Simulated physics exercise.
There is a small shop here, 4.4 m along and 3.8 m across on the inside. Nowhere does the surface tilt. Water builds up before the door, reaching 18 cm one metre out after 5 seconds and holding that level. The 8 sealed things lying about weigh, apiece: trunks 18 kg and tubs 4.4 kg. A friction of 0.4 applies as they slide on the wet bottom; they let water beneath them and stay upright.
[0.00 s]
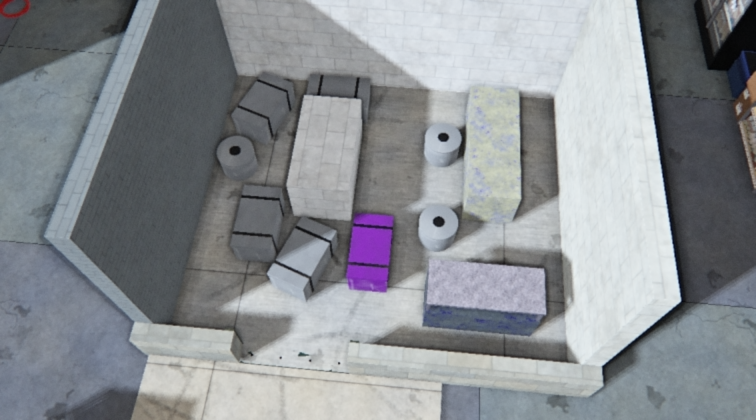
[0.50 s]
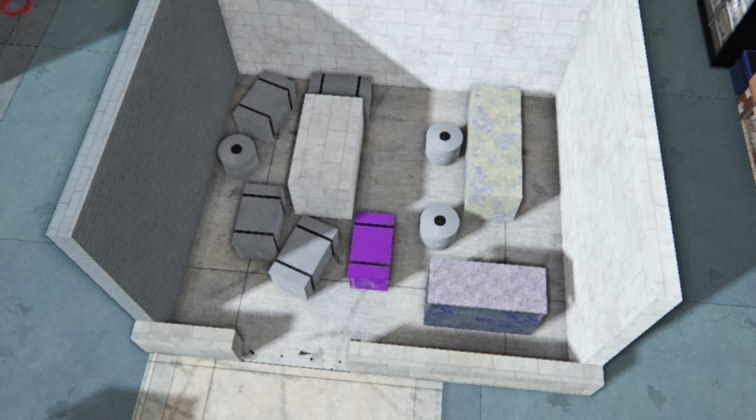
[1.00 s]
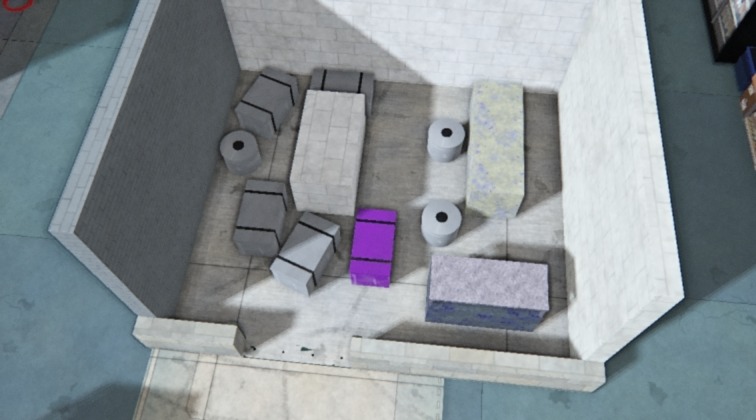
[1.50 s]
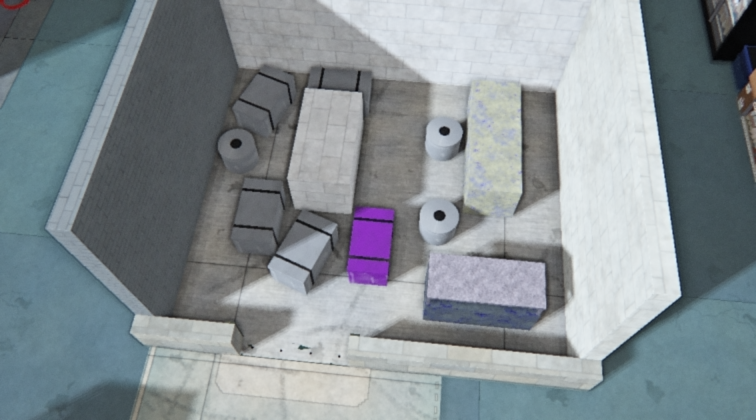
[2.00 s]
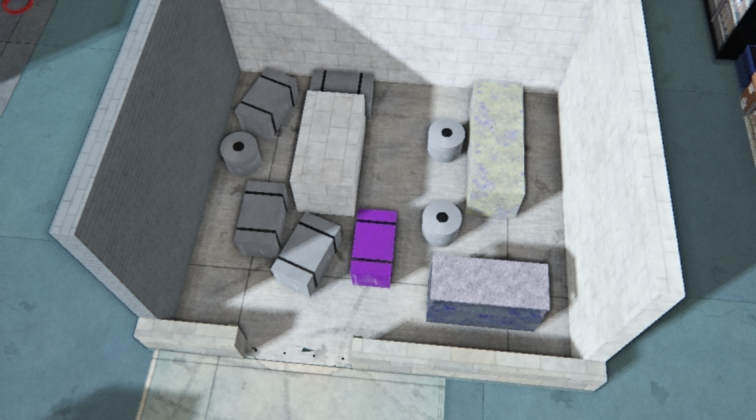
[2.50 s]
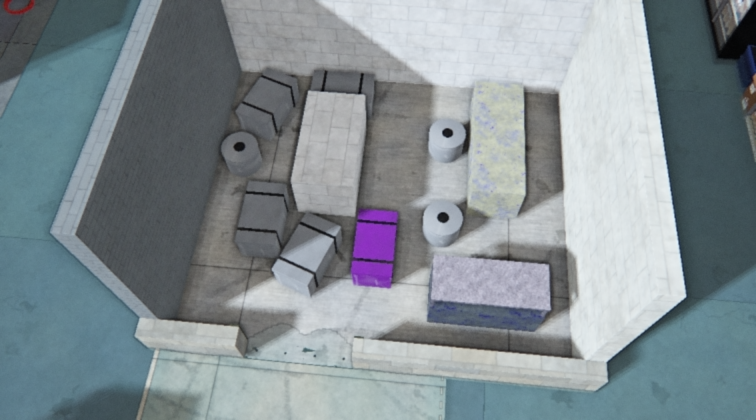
A bright purple trunk sat among grey trunks, round tubs and long blocks inside a small roofless shop, and nothing in there moved apart from a slight jiggle of the whole view.
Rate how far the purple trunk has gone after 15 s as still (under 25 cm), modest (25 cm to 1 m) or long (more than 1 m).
Long.
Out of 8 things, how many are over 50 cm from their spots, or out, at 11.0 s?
By that time the total stands at 6.
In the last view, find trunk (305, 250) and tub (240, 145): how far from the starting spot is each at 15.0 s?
Net displacement, in order: 200 cm; 100 cm.
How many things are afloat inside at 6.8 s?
Total: 1.
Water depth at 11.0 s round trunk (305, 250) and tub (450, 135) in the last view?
Some 10 cm at the first, some 8 cm at the second.
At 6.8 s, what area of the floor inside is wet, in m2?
My estimate is roughly 10.0 m2.
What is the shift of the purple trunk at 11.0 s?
About 200 cm out of place.
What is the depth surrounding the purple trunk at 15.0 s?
Roughly 12 cm at that moment.
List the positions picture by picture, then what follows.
The first picture shows the purple trunk at (371, 246) rests on the ground; 0.0 m2 under water; 0 of 8 have shifted.
The second picture shows the purple trunk at (372, 244) rests on the ground; 0.0 m2 under water; 0 of 8 have shifted.
The third picture shows the purple trunk at (374, 241), on the bottom; 0.0 m2 under water; 0 of 8 have shifted.
The fourth picture shows the purple trunk at (371, 239) rests on the ground; water covers 0.0 m2; 0 of 8 have shifted.
The fifth picture shows the purple trunk at (374, 241) rests on the ground; water covers 0.0 m2; 0 of 8 have shifted.
The sixth picture shows the purple trunk at (375, 241) rests on the ground; water covers 0.1 m2; 0 of 8 have shifted.
After 3.5 s the purple trunk is near (375, 241), 0.0 m from its start, aground; 0 afloat.
After 6.8 s the purple trunk is near (425, 229), 0.6 m from its start, aground; 1 afloat.
After 11.0 s the purple trunk is near (540, 227), 1.9 m from its start, afloat; 8 afloat.
After 15.0 s the purple trunk is near (539, 241), 1.8 m from its start, afloat; 8 afloat.
